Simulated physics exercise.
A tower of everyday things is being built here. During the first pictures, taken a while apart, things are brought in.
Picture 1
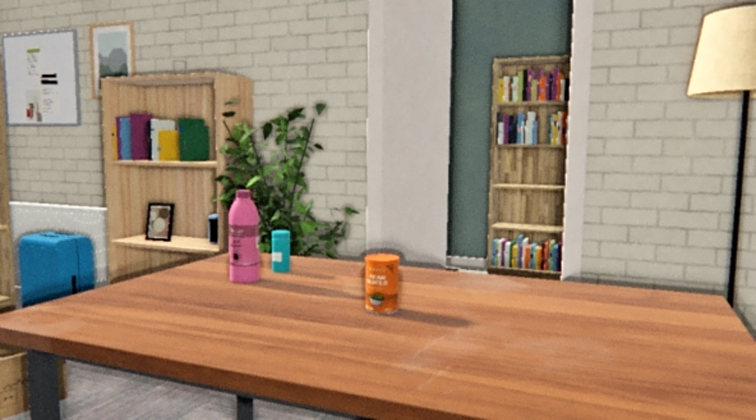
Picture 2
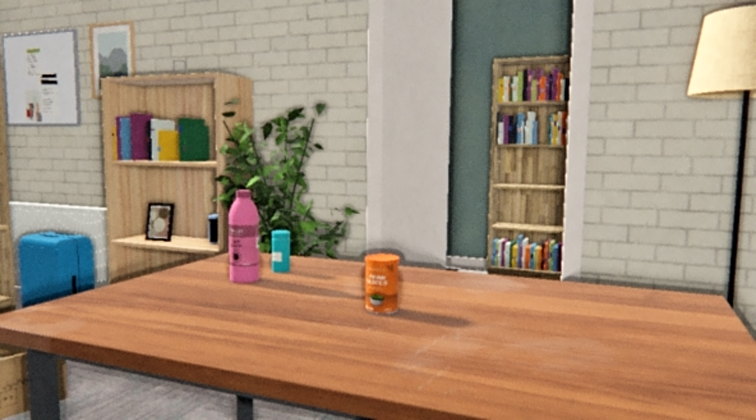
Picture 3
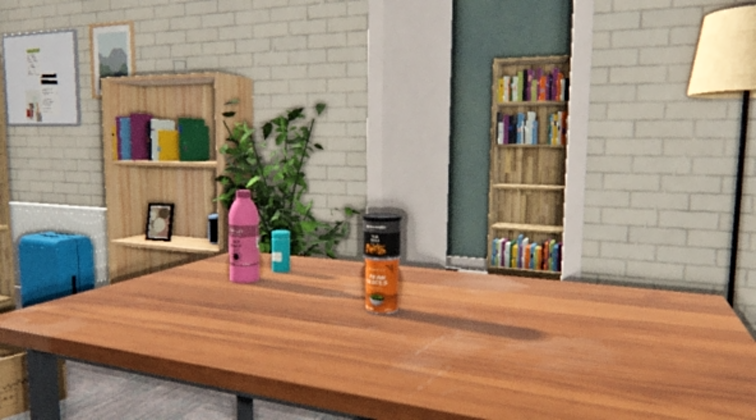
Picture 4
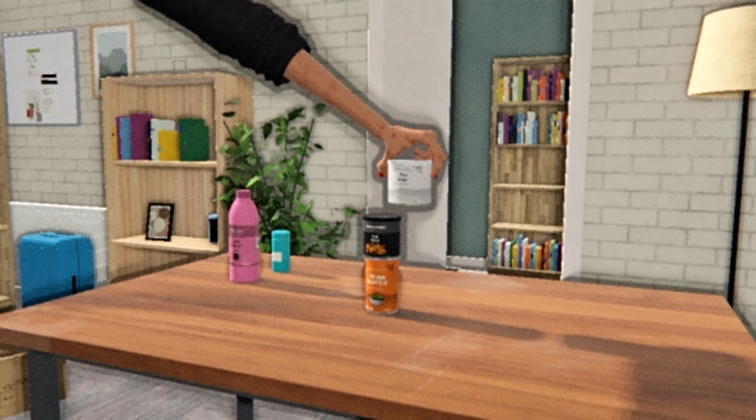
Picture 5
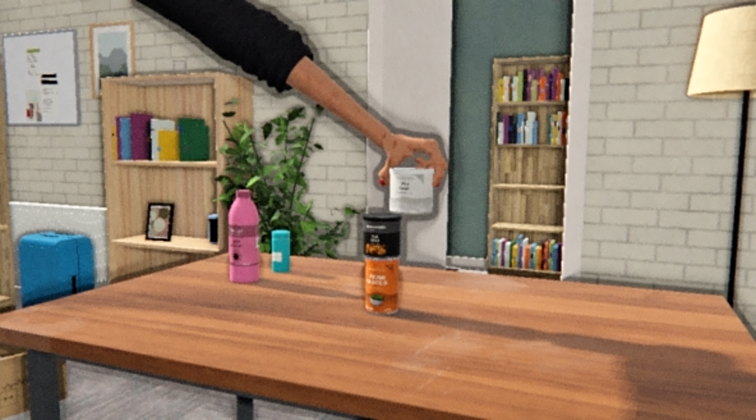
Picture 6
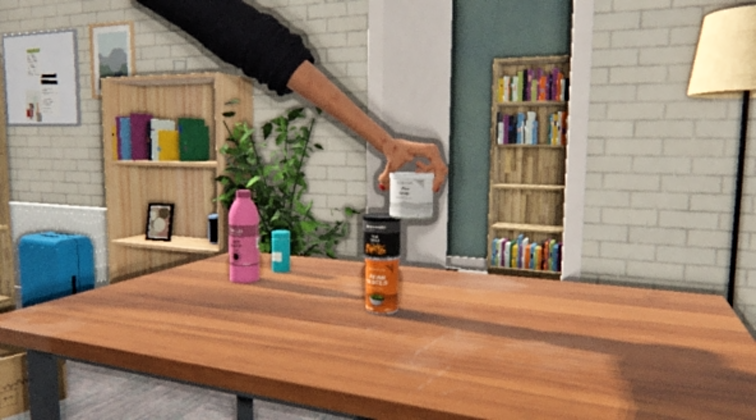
Orange tin on a table gaining a black can on top, then a hand lowering a white tin onto it, still gripping.
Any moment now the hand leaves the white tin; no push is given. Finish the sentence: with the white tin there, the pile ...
The pile topples.
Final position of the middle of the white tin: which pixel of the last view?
Near (419, 294).
Then, 0.40 s on from there, white tin now fallen.
Then, 0.50 s on from there, things are still on the move.
In the end, fallen, white tin; the other 4 unmoved. At the end, from the last picture's camera, white tin near (419, 294). The pile gives way.
